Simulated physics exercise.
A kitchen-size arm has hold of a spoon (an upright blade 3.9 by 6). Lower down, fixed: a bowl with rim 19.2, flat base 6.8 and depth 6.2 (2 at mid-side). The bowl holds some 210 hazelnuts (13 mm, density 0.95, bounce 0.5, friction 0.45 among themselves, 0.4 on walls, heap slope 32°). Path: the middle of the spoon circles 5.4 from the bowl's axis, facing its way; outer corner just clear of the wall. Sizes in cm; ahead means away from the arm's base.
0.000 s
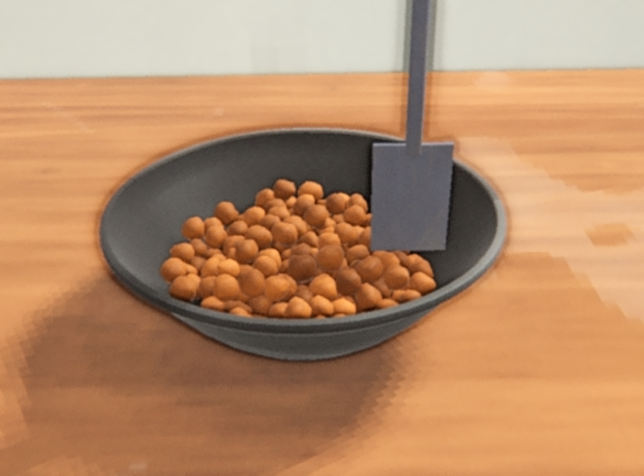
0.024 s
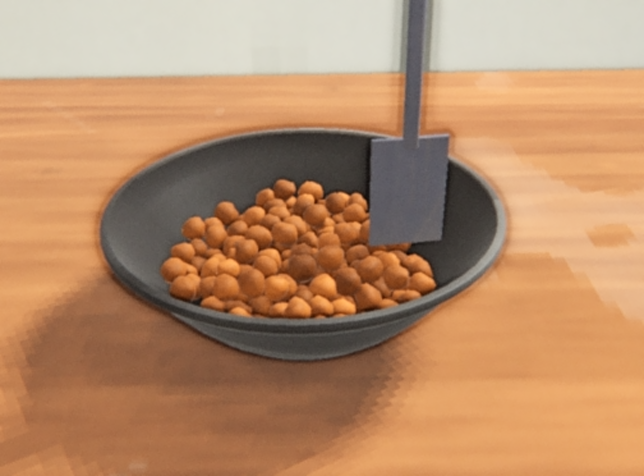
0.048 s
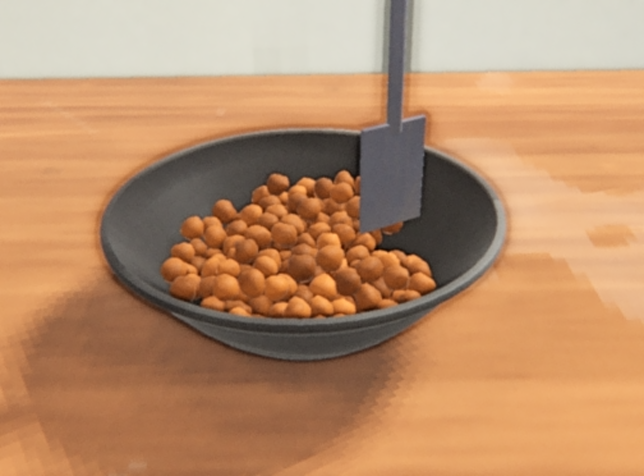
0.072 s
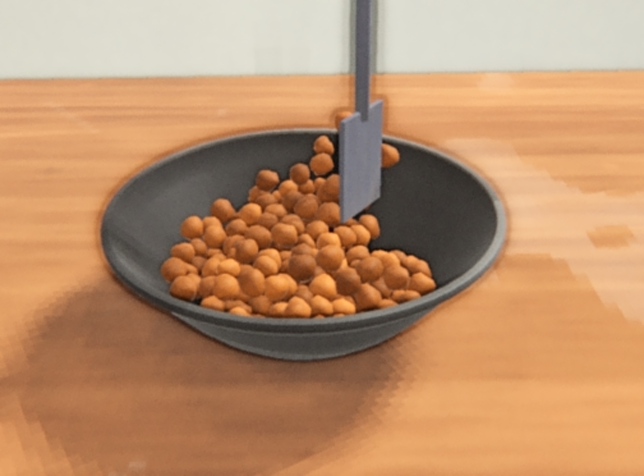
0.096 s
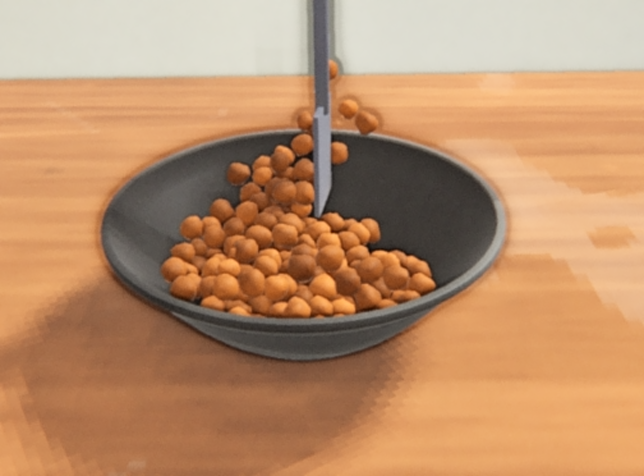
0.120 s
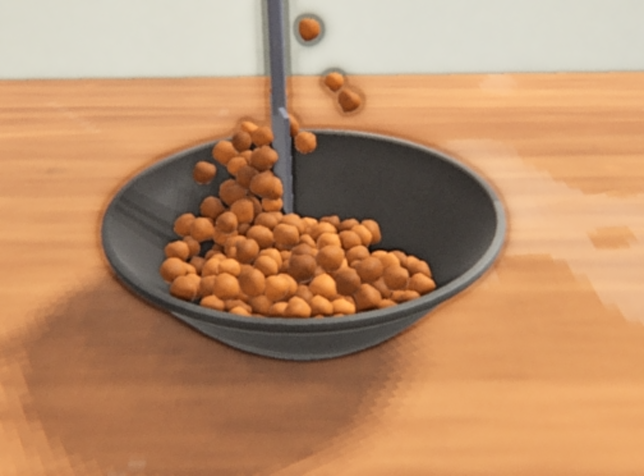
Upright grey spatula-like blade sweeping leftward along the far side of a dark bowl, pushing up round brown nuts and tossing a few above the rim.
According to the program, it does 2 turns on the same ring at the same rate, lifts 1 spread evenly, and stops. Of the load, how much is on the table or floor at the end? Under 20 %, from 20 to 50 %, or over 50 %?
From 20 to 50 %.
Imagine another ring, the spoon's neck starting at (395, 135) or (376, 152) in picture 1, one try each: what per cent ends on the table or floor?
Close to 40 per cent for the first and close to 35 per cent for the second.
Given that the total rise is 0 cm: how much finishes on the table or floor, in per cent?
Around 35 percent of it.
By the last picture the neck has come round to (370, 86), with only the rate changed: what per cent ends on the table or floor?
Some 10 %.
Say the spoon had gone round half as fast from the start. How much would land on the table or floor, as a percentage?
Then roughly 5 %.
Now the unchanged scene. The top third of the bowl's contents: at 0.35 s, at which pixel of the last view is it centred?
Centre of upper third: Approx. (401, 247) px.
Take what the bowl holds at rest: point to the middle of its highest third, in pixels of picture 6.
It is centred around (302, 255).
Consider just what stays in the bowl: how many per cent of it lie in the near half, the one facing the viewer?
45 %.
After 0.35 s, 342° round, highest piece 11 above the table; 175 in the bowl, 20 on the table or floor, 19 in flight or on the tool.
After 0.58 s, 220° round, highest piece 9 above the table; 153 in the bowl, 54 on the table or floor, 7 in flight or on the tool.
After 0.89 s, 0° round, highest piece 5 above the table; 152 in the bowl, 62 on the table or floor.
After 1.59 s, 0° round, highest piece 5 above the table; 152 in the bowl, 62 on the table or floor.
In the end, 152 in the bowl, 62 on the table or floor. That is 29 % on the table or floor.
